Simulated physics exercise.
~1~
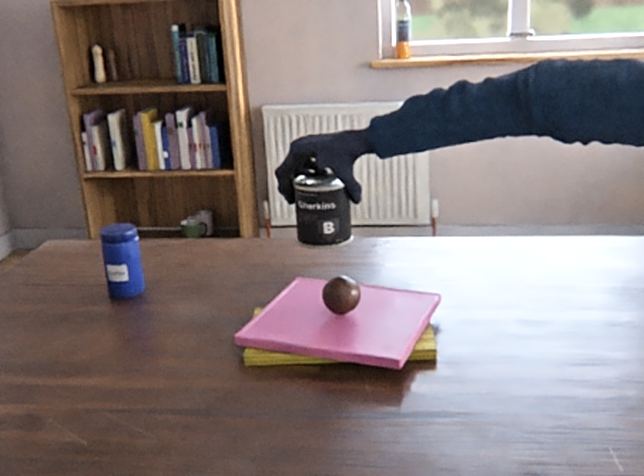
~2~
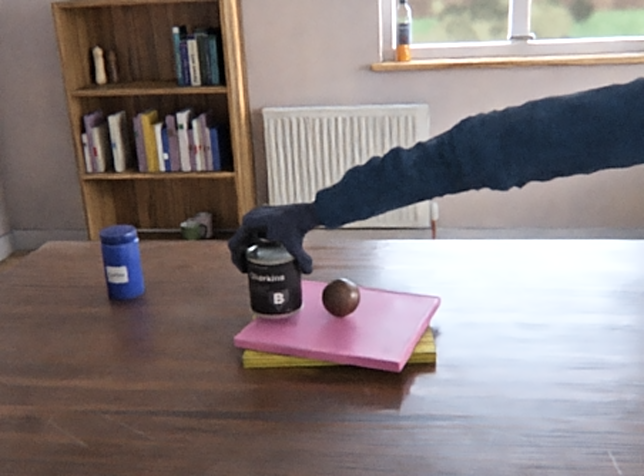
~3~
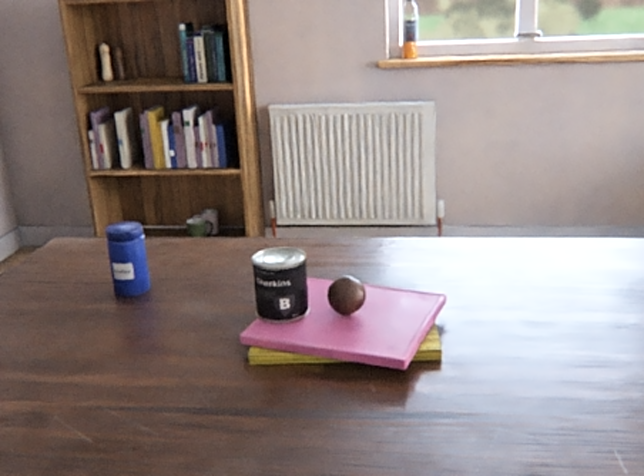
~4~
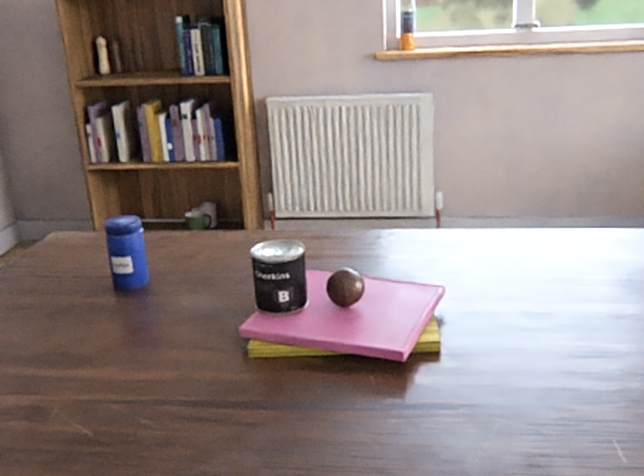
On a wooden table, a dark-gloved hand lowers a black pot beside a brown ball on a pink tray, leaving everything standing still.
